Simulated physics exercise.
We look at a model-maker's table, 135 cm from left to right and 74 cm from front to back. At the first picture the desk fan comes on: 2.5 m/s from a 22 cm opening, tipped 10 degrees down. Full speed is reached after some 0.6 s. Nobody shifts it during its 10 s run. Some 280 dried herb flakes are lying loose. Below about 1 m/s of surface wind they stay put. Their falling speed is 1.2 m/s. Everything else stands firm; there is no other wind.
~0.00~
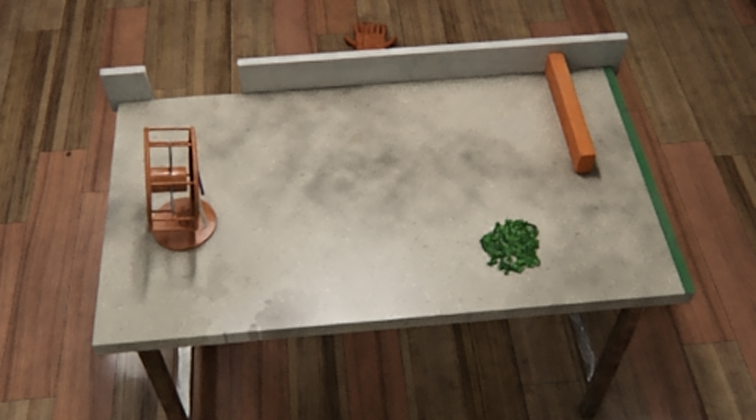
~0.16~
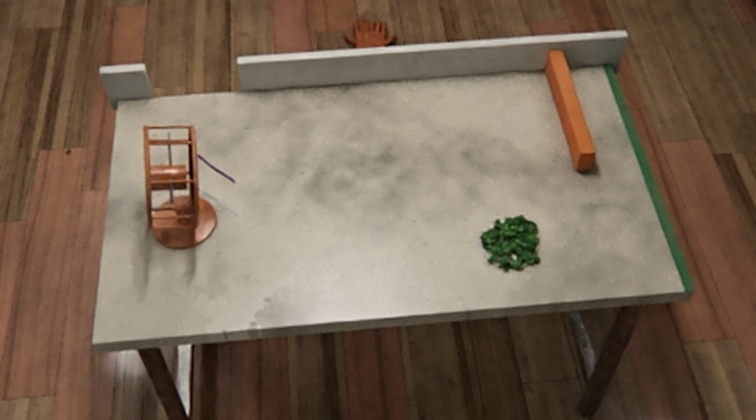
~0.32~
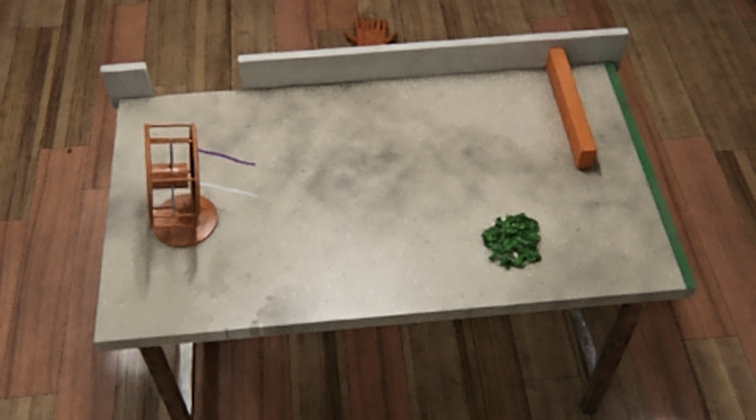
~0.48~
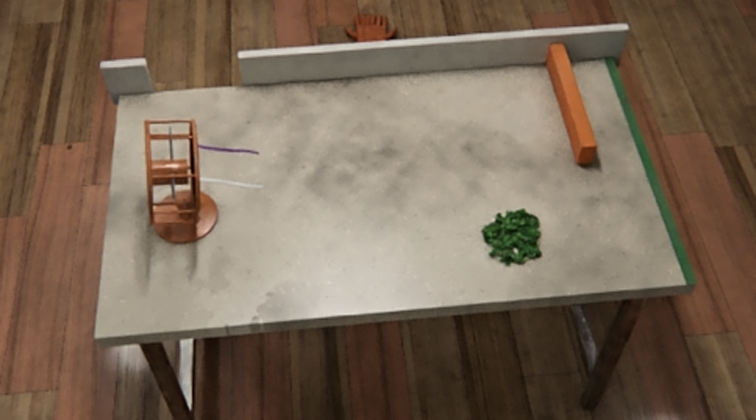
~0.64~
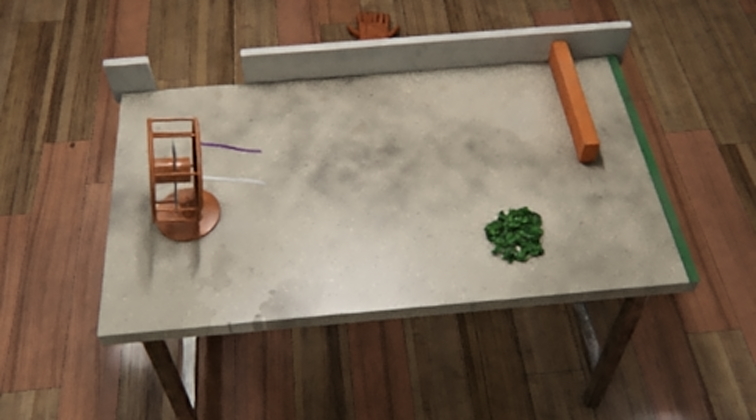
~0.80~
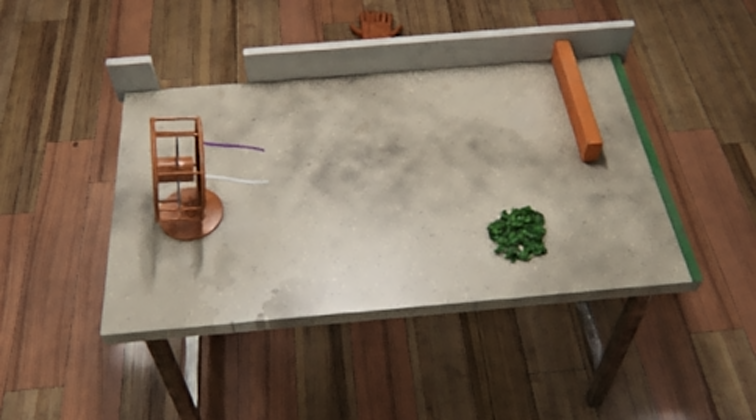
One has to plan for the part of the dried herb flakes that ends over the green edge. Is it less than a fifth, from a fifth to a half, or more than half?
The share over the green edge is over half.
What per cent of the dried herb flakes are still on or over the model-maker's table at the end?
Some 0 per cent.
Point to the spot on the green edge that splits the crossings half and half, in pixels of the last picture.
Around (691, 248).
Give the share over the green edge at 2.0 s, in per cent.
Some 70 per cent.
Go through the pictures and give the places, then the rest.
In the first picture, the middle of the dried herb flakes is near (513, 242), none has stirred yet and the mouth of the desk fan is at (171, 180).
In the second picture, the middle of the dried herb flakes is near (516, 242), none has stirred yet and the green edge is centred on (650, 166).
In the third picture, the middle of the dried herb flakes is near (517, 239), none has stirred yet and the top of a plank is at (572, 96).
In the fourth picture, the middle of the dried herb flakes is near (517, 235) and none has stirred yet.
In the fifth picture, the middle of the dried herb flakes is near (520, 233) and none has stirred yet.
In the sixth picture, the middle of the dried herb flakes is near (523, 233) and none has stirred yet.
After 2.0 s the count stands so, 74 % are over the green edge.
After 3.2 s the count stands so, 74 % are over the green edge.
After 5.5 s the count stands so, 74 % are over the green edge.
After 10.0 s, at the end, 74 % are over the green edge.
